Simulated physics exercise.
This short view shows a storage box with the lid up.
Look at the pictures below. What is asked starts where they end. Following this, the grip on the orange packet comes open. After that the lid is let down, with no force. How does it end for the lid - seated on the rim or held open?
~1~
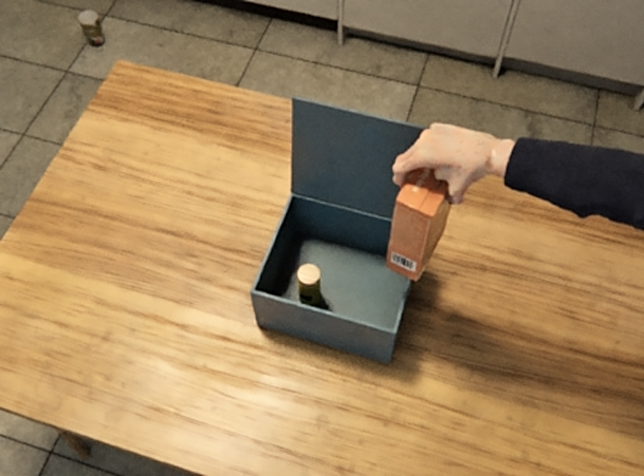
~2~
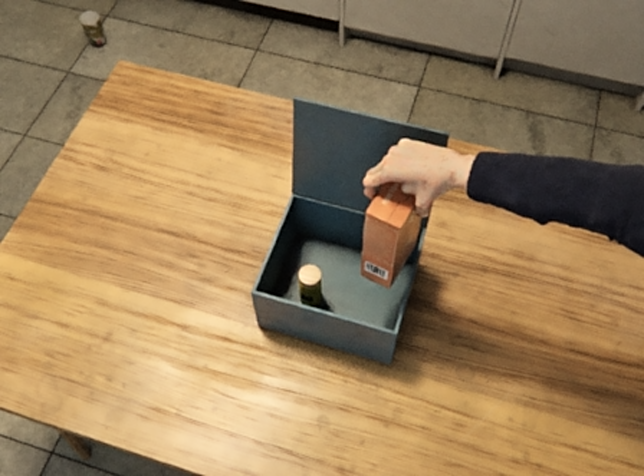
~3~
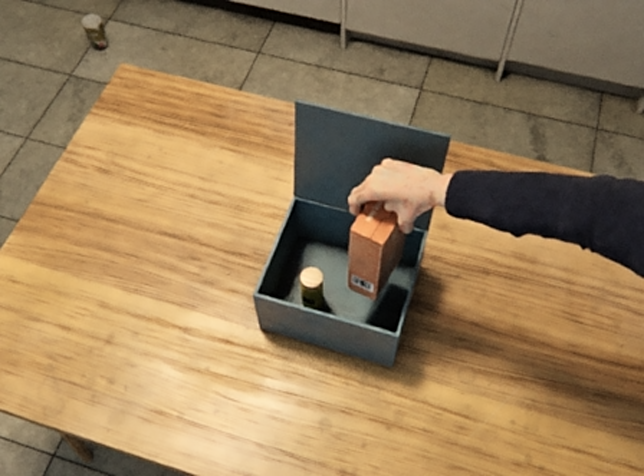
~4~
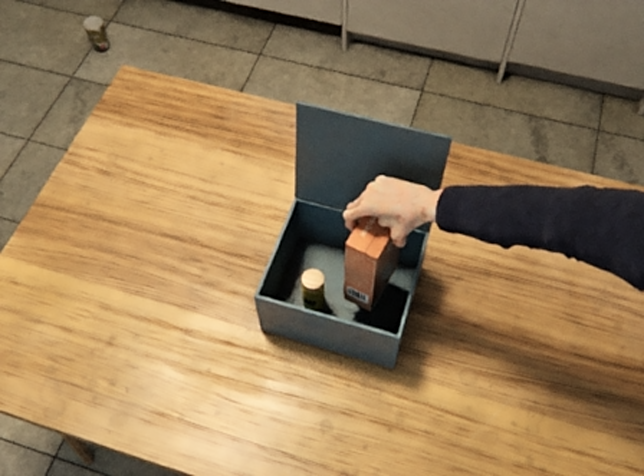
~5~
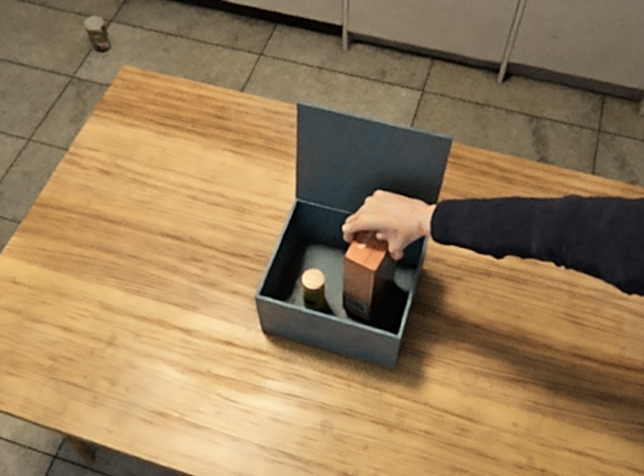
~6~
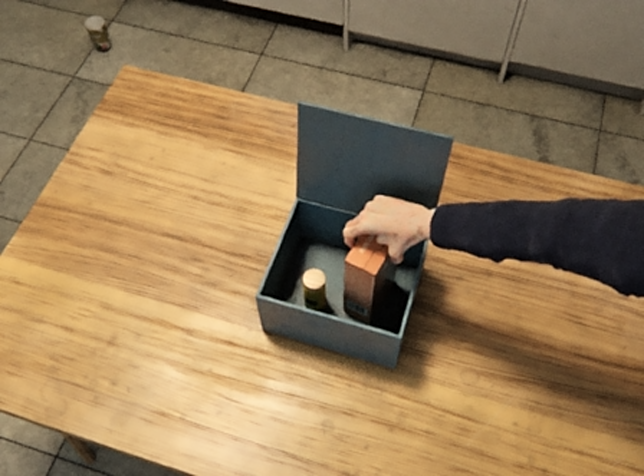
For the lid it ends held open.
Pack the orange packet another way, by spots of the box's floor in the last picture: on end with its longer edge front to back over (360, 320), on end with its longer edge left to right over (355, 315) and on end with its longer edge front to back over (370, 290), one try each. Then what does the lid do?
With the first placement it can't come down; with the second it can't come down; with the third it can't come down.
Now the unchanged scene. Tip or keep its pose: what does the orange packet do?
Result: The orange packet remains as it was set.
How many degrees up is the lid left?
It comes to about 35°.
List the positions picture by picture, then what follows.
The first frame shows coming down; orange packet (422, 218); yellow shaker (309, 286).
The second frame shows coming down; orange packet (393, 229); yellow shaker (310, 287).
The third frame shows coming down; orange packet (378, 244); yellow shaker (312, 290).
The fourth frame shows coming down; orange packet (373, 257); yellow shaker (313, 291).
The fifth frame shows coming down; orange packet (371, 268); yellow shaker (314, 291).
The sixth frame shows put in, still held; orange packet (372, 271); yellow shaker (315, 291).
Then, 1.10 s on from there, lid starting down.
Then, 1.60 s on from there, lid 58° above the rim.
Then, 2.10 s on from there, lid 41° above the rim; orange packet shifted a little near (366, 289).
Then, 4.20 s on from there, lid 36° above the rim; orange packet shifted a little near (363, 296).
In the end, lid 35° above the rim; moved from the start, orange packet; yellow shaker unmoved. At the end, from the last picture's camera, orange packet near (363, 299).
